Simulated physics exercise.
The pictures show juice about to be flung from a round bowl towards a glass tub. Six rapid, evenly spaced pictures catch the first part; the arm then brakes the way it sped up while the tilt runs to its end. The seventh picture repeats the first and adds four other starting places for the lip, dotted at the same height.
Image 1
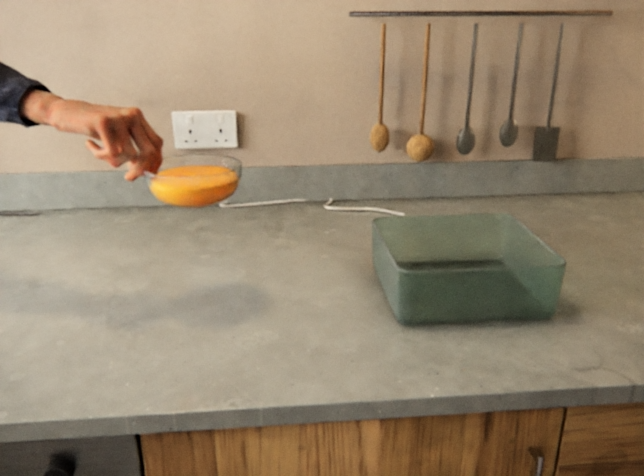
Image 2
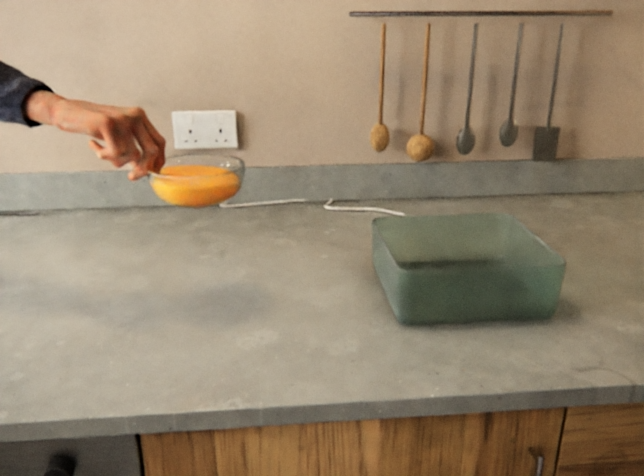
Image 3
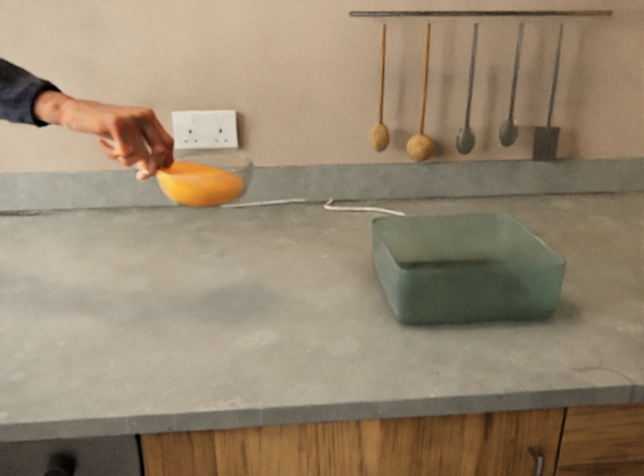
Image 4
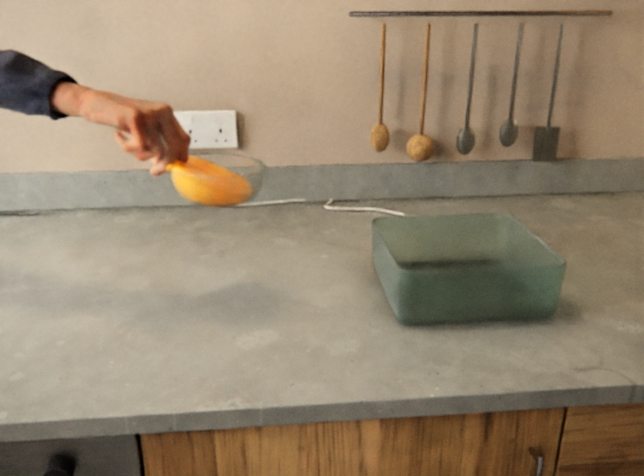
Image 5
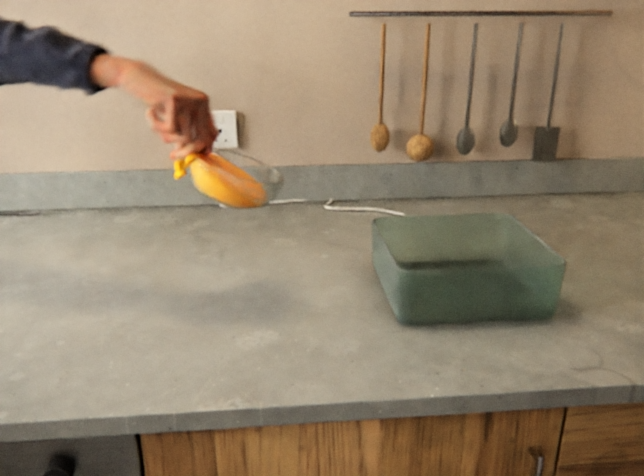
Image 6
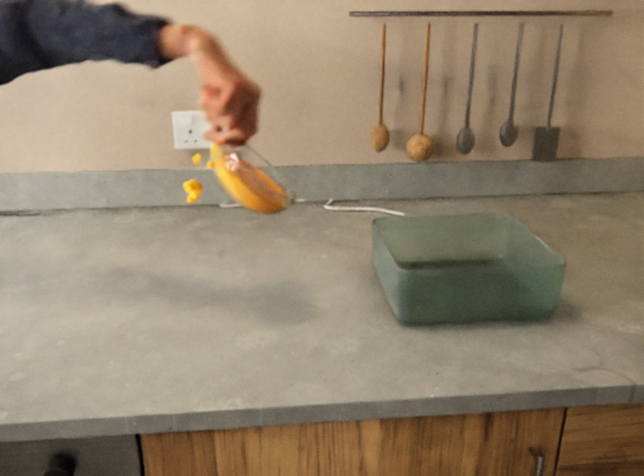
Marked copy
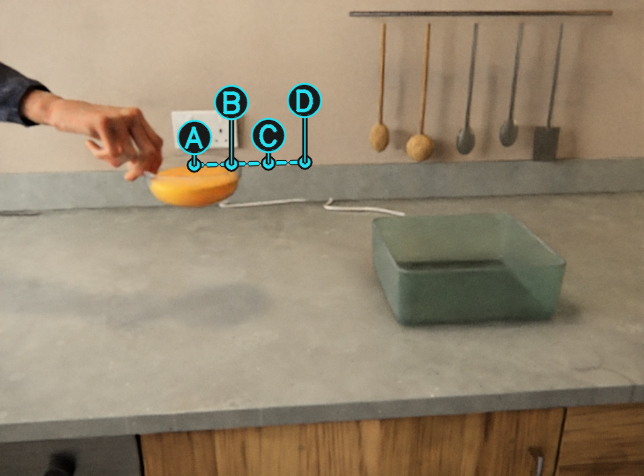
A hand moves a round bowl of juice right and tips it, spilling juice over the rim.
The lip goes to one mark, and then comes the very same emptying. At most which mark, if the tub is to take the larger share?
The answer is place D.
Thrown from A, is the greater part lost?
Yes, it does.
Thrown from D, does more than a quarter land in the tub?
Yes, it does.
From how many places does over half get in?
One.
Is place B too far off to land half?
Yes, it does.
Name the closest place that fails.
It is C.
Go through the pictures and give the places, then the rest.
In the first picture, upright, lip at (240, 163); tub from (395, 322) to (554, 314); nothing has left yet.
In the second picture, upright, lip at (243, 163); nothing has left yet.
In the third picture, upright, lip at (251, 163); nothing has left yet.
In the fourth picture, tipped about 4°, lip at (264, 166); juice is over the rim, down to (167, 166).
In the fifth picture, tipped about 19°, lip at (282, 178); juice is over the rim, down to (179, 175).
In the sixth picture, tipped about 43°, lip at (295, 196); juice is over the rim, down to (192, 198).
On the marked copy, A at (194, 165); B at (231, 164); C at (268, 163); D at (304, 162).
If A is chosen, about 0 % lands in the tub, 100 % falls short.
If B is chosen, about 0 % lands in the tub, 97 % falls short and 3 % goes beside or beyond.
If C is chosen, about 21 % lands in the tub, 75 % falls short and 5 % goes beside or beyond.
If D is chosen, about 67 % lands in the tub, 17 % falls short and 16 % goes beside or beyond.
